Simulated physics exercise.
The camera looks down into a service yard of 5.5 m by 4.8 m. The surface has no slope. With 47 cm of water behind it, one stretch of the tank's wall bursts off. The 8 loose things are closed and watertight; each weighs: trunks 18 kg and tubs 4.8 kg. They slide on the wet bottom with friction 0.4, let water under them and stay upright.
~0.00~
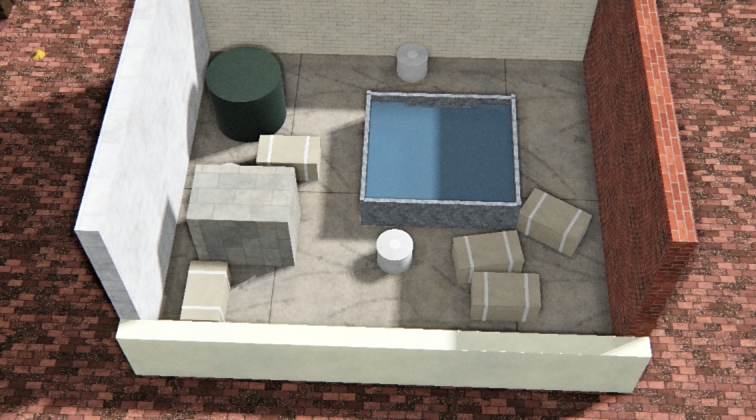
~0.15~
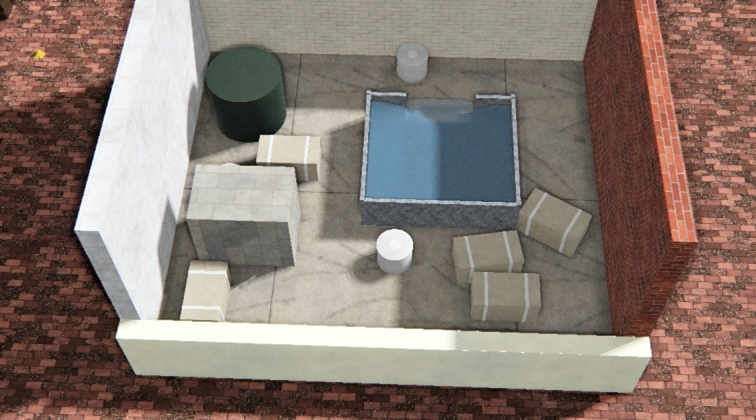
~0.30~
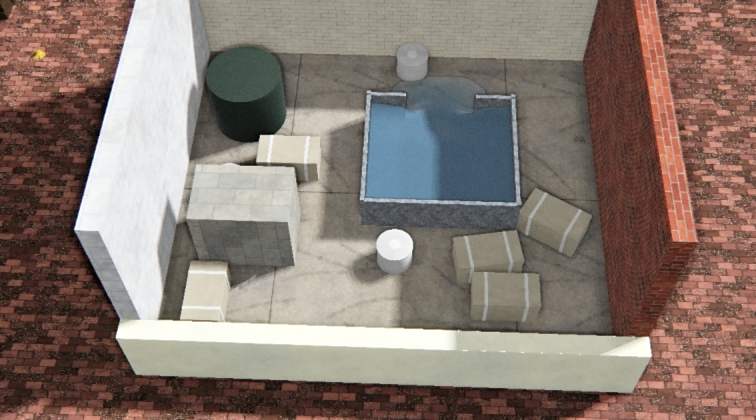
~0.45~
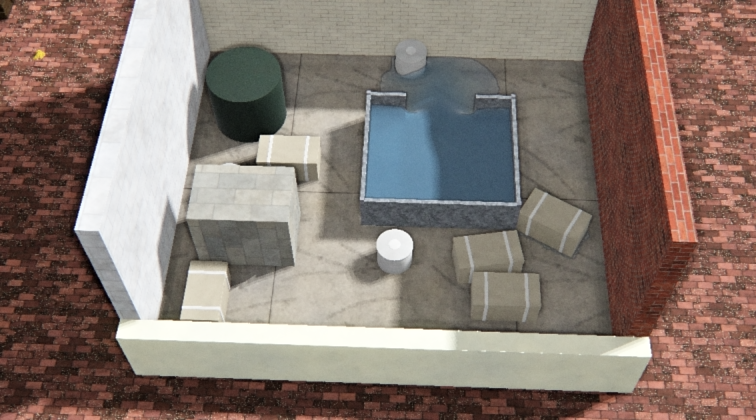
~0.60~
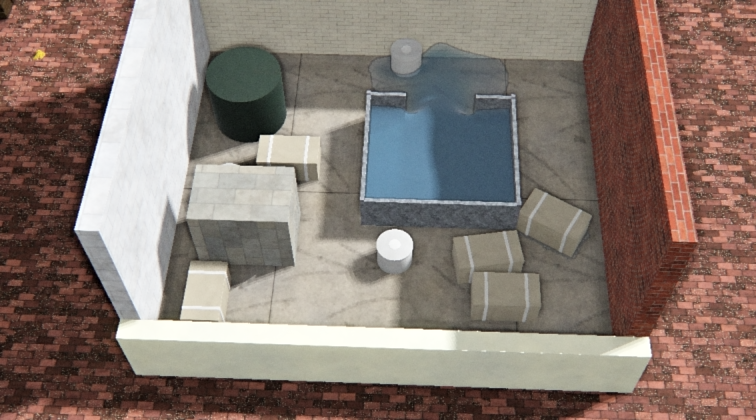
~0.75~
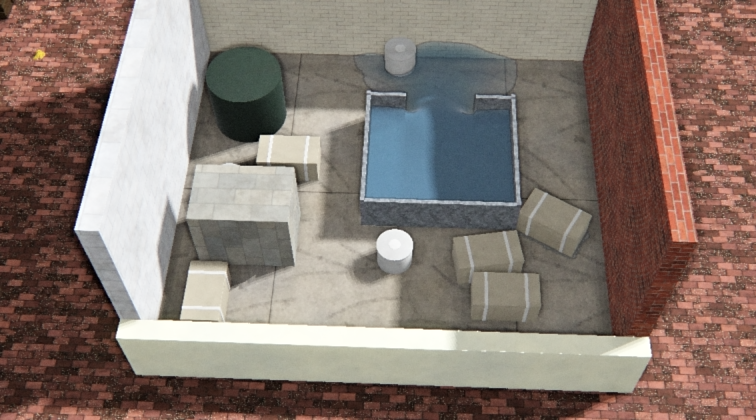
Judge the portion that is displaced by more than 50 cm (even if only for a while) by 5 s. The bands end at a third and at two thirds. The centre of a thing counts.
Share: Under a third.
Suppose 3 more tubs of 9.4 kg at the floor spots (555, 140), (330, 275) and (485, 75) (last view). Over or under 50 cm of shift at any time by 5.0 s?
In that order: Over, less, over.
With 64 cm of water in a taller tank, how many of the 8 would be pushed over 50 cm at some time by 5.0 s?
Then 4.
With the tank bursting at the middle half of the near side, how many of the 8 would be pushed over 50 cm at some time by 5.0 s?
In that case 4 of them.
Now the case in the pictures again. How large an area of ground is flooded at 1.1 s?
Roughly 6.0 m2.
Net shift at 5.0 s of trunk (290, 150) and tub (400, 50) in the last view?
In turn: 20 cm, 200 cm.
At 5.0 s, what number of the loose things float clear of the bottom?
At that moment 2.
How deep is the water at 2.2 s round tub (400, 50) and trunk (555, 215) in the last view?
Roughly 4 and 0 cm.
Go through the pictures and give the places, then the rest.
The first picture shows a tub at (412, 55) rests on the ground; a trunk at (555, 214) rests on the ground; water covers 3.3 m2; 0 of 8 have shifted.
The second picture shows a tub at (412, 55) rests on the ground; a trunk at (556, 214), on the bottom; 3.8 m2 under water; 0 of 8 have shifted.
The third picture shows a tub at (412, 55) rests on the ground; a trunk at (556, 214) rests on the ground; 4.3 m2 under water; 0 of 8 have shifted.
The fourth picture shows a tub at (411, 51) rests on the ground, 7 cm from its start; a trunk at (556, 214), on the bottom; water covers 4.9 m2; 1 of 8 have shifted.
The fifth picture shows a tub at (406, 50), on the bottom, 12 cm from its start; a trunk at (556, 214) rests on the ground; 5.3 m2 under water; 1 of 8 have shifted.
The sixth picture shows a tub at (400, 49) floats, 19 cm from its start; a trunk at (556, 214) rests on the ground; water covers 5.5 m2; 1 of 8 have shifted.
After 1.1 s 1 of 8 are over 50 cm from their spots; 1 afloat.
After 2.2 s 1 of 8 are over 50 cm from their spots; 0 afloat.
After 3.5 s 1 of 8 are over 50 cm from their spots; 0 afloat.
After 5.0 s 2 of 8 are over 50 cm from their spots, and 2 have been at some point; 2 afloat.
